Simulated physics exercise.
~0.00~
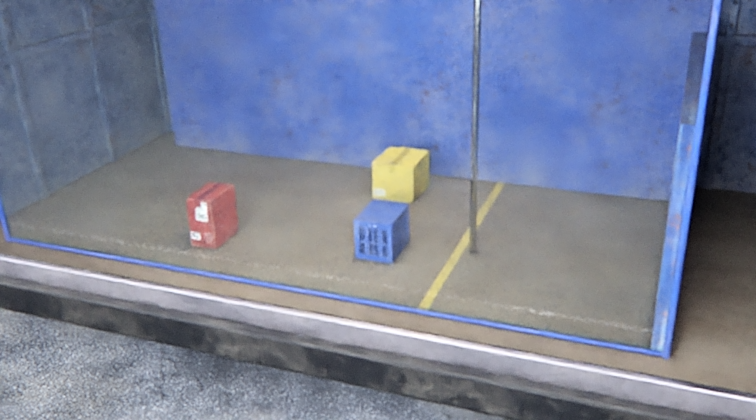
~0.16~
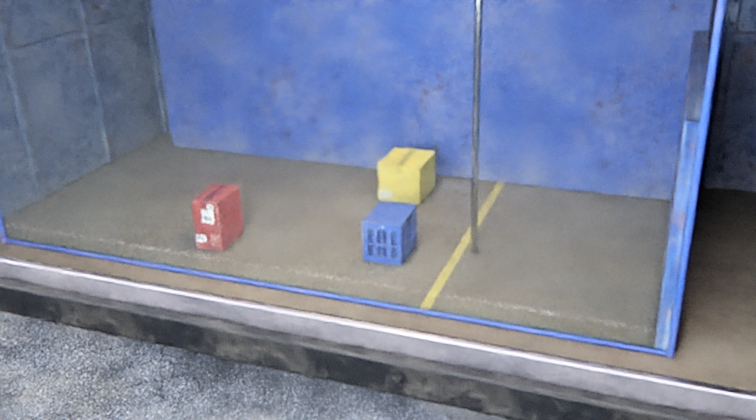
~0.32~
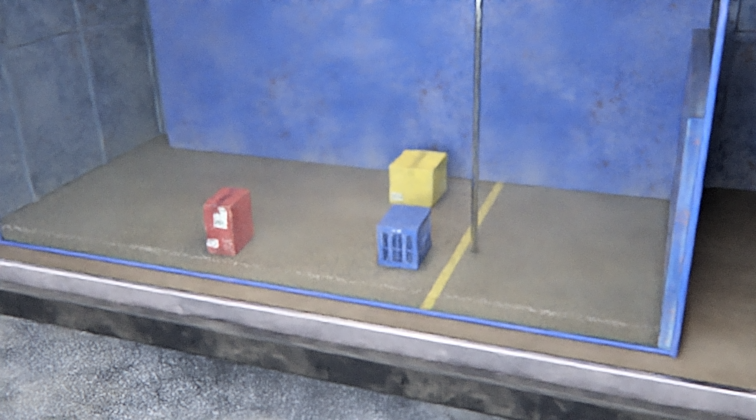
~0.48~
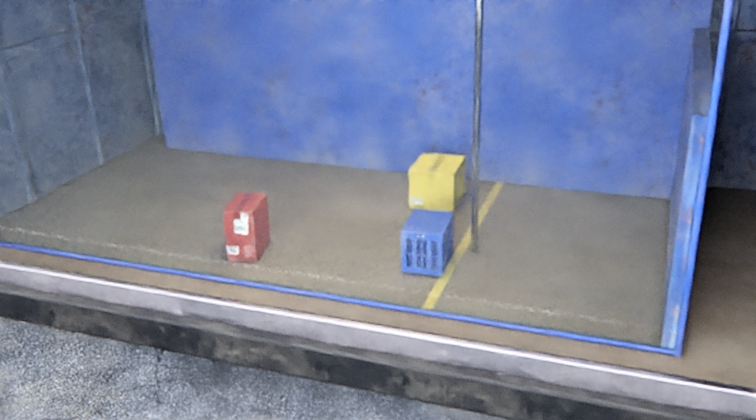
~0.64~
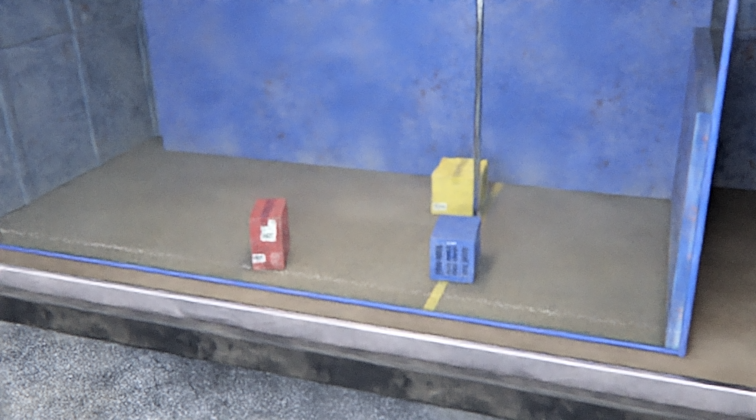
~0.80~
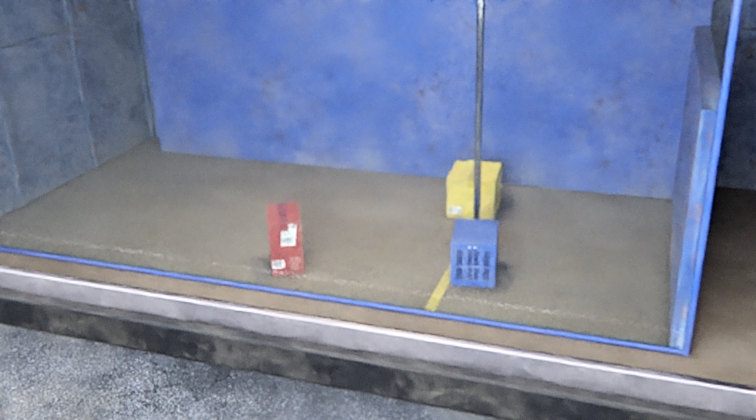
A wide bay with a blue back wall, grey side wall and brownish floor is seen from above and in front, with a thin pole standing near a yellow line on the right. A red pack stands upright on the left, while a blue crate sits near the middle with a yellow carton behind it. All three slide slowly to the right together as the view drifts slightly. The crate and carton draw close to the line, and the red pack follows, still upright. At the end, the blue crate's middle is just past the line, while the yellow carton stops short of it behind the pole.
